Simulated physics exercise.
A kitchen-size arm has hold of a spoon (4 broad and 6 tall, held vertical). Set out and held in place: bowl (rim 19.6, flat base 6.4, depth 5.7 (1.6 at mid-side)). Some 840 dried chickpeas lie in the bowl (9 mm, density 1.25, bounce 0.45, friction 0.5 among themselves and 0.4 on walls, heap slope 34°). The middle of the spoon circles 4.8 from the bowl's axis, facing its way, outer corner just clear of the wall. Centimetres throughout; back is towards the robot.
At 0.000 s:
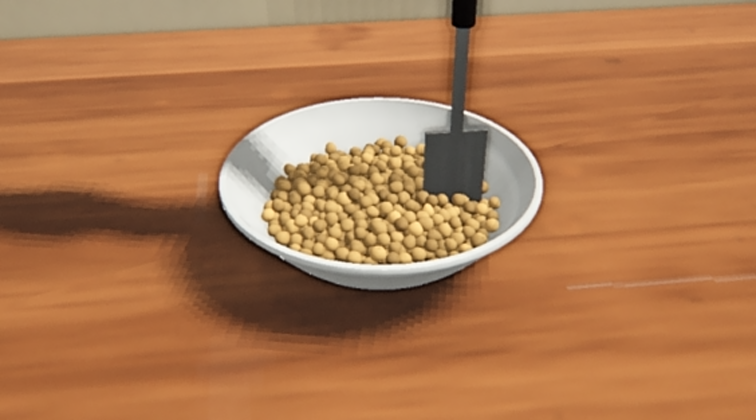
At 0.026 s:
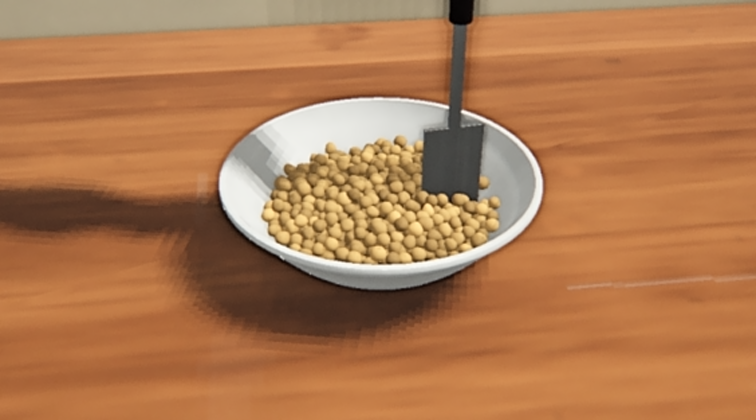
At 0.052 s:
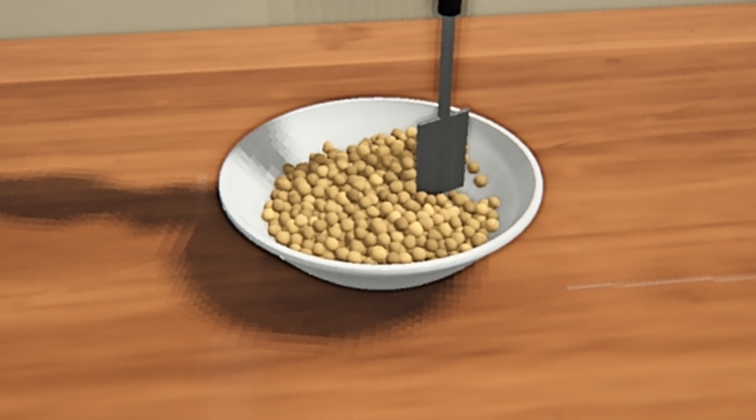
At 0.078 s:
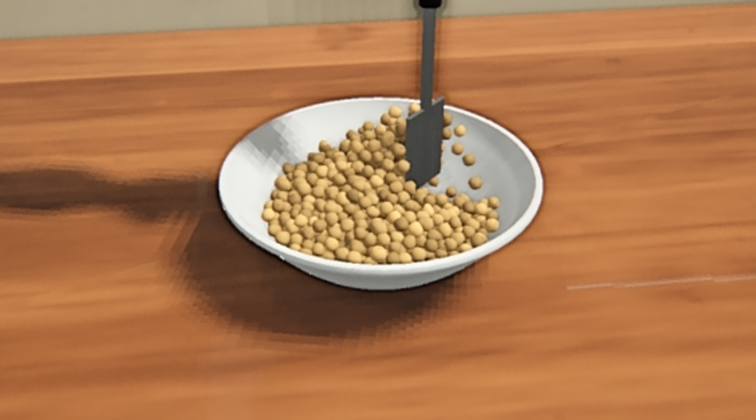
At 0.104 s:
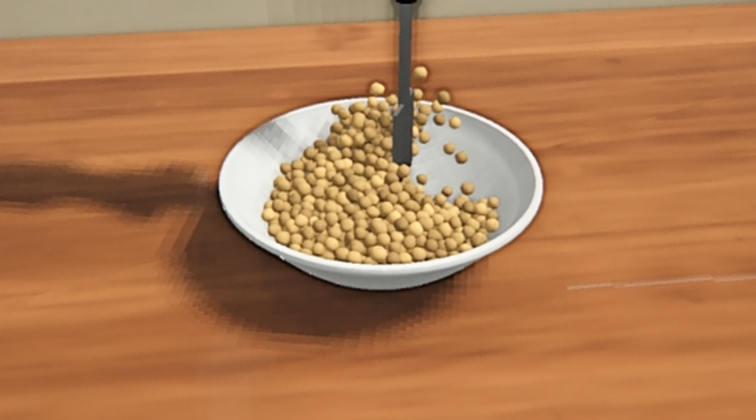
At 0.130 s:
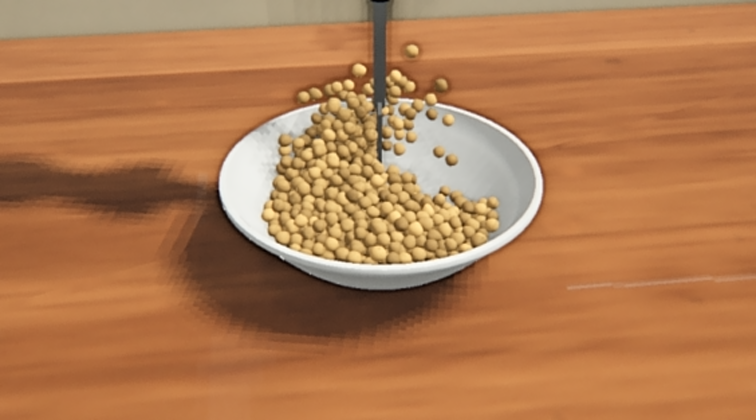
A dark, flat-bladed tool swept through the chickpeas in a white bowl, moving left and toward the back while turning edge-on, and pushed them into a heap, tossing several up above the rim.
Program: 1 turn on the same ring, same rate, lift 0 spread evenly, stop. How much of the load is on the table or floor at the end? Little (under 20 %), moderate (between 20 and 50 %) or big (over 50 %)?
A moderate share, between 20 and 50 %, ends on the table or floor.
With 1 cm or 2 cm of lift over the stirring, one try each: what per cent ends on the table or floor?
Some 20 and 20 per cent.
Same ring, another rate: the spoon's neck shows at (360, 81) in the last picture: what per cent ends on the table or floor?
Some 35 per cent.
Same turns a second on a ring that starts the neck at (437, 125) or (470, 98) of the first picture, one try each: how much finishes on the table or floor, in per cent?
About 15 and 25 per cent.
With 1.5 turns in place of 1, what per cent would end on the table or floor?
Then about 35 per cent.
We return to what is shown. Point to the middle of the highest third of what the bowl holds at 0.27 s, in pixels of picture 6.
Near (299, 210).
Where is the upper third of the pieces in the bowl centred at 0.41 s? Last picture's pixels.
At about (455, 221).
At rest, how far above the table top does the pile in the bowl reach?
Some 5.5 cm.
After 0.27 s, 188° round, highest piece 9 above the table; 771 in the bowl, 31 on the table or floor, 37 in flight or on the tool.
After 0.41 s, 293° round, highest piece 9 above the table; 678 in the bowl, 106 on the table or floor, 55 in flight or on the tool.
After 0.68 s, 0° round, highest piece 6 above the table; 591 in the bowl, 247 on the table or floor, 1 in flight or on the tool.
After 1.38 s, 0° round, highest piece 5 above the table; 590 in the bowl, 249 on the table or floor.
In the end, 590 in the bowl, 249 on the table or floor. That is 30 % on the table or floor.
